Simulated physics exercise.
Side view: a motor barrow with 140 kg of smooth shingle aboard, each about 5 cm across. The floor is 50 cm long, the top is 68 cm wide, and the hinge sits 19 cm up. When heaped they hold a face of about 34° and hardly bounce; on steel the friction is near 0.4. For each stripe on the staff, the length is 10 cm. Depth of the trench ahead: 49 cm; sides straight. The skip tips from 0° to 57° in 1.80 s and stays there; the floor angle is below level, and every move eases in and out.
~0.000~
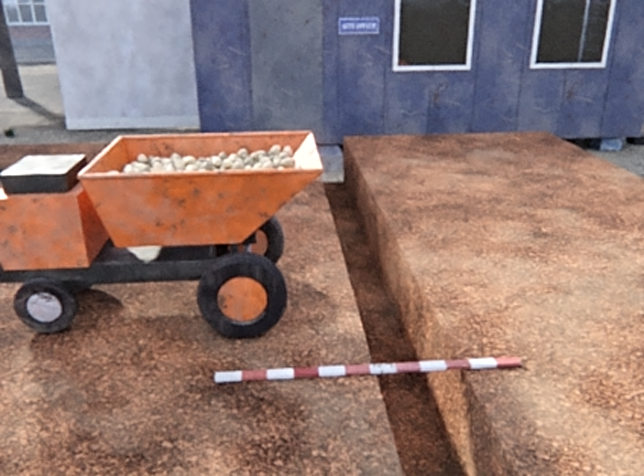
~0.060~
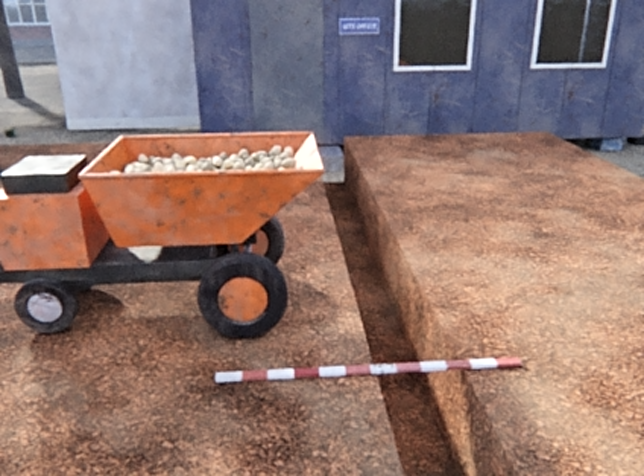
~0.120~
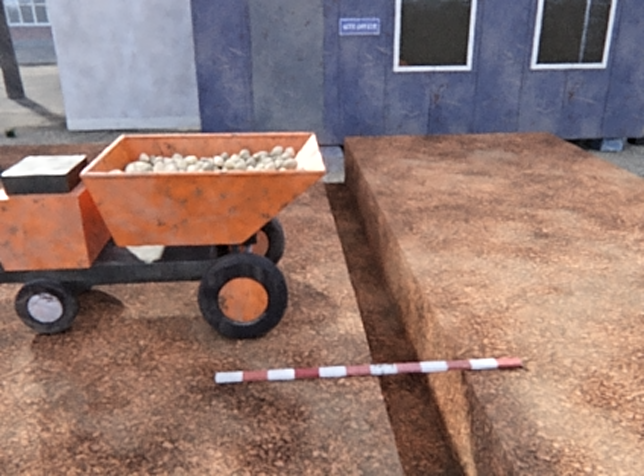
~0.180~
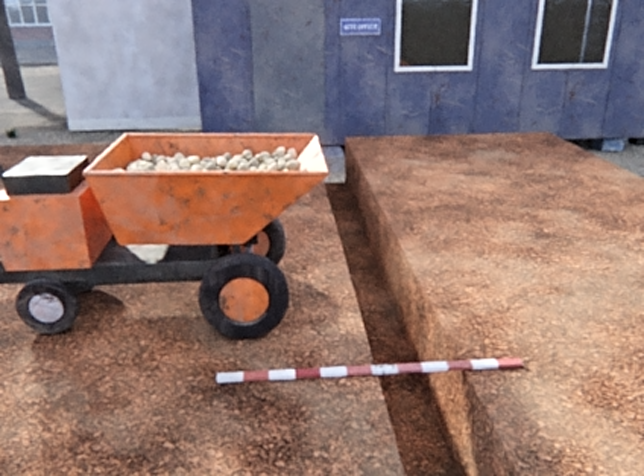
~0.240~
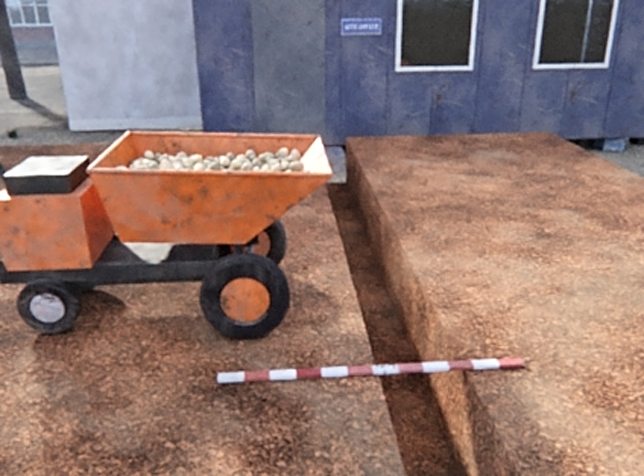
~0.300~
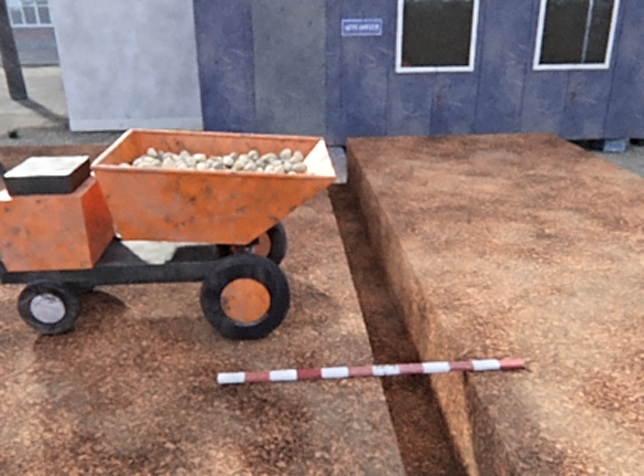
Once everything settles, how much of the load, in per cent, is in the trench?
Once it settles, about 76 per cent of the load is there.
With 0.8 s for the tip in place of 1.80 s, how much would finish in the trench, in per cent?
That would give about 60 percent.
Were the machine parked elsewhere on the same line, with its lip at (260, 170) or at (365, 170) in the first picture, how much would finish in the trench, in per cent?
It'd be around 95 per cent and after that around 35 per cent.
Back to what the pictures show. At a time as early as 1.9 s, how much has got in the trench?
Roughly 25 percent of the load.
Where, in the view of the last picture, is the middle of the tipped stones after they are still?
Their middle is at about (405, 362).
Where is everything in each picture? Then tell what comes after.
The skip is at 0°, its lip at (323, 170); the top of the load is at (236, 160), in the first picture.
The skip is at 0°, its lip at (324, 171); the top of the load is at (229, 161); the stones move at 0.0 m/s on average, in the second picture.
Lip at (325, 172), floor tilted 1°, highest stones at (230, 161); the stones move at 0.1 m/s on average, in the third picture.
The skip is at 2°, its lip at (328, 173); the top of the load is at (232, 161); the stones move at 0.1 m/s on average, in the fourth picture.
Lip at (332, 175), floor tilted 3°, highest stones at (231, 161); the stones move at 0.2 m/s on average, in the fifth picture.
Lip at (336, 178), floor tilted 4°, highest stones at (193, 162); the stones move at 0.2 m/s on average, in the sixth picture.
After 1.4 s the floor is at 48°; 100 % in the skip; the foremost stones are at (381, 237).
After 1.9 s the floor is at 57°; 62 % in the skip, 27 % in the trench, 11 % past the trench; the foremost stones are at (490, 296).
After 2.2 s the floor is at 57°; 33 % in the skip, 43 % in the trench, 24 % past the trench; the foremost stones are at (568, 303).
After 4.2 s the floor is at 57°; 0 % in the skip, 76 % in the trench, 24 % past the trench; the foremost stones are at (598, 290).
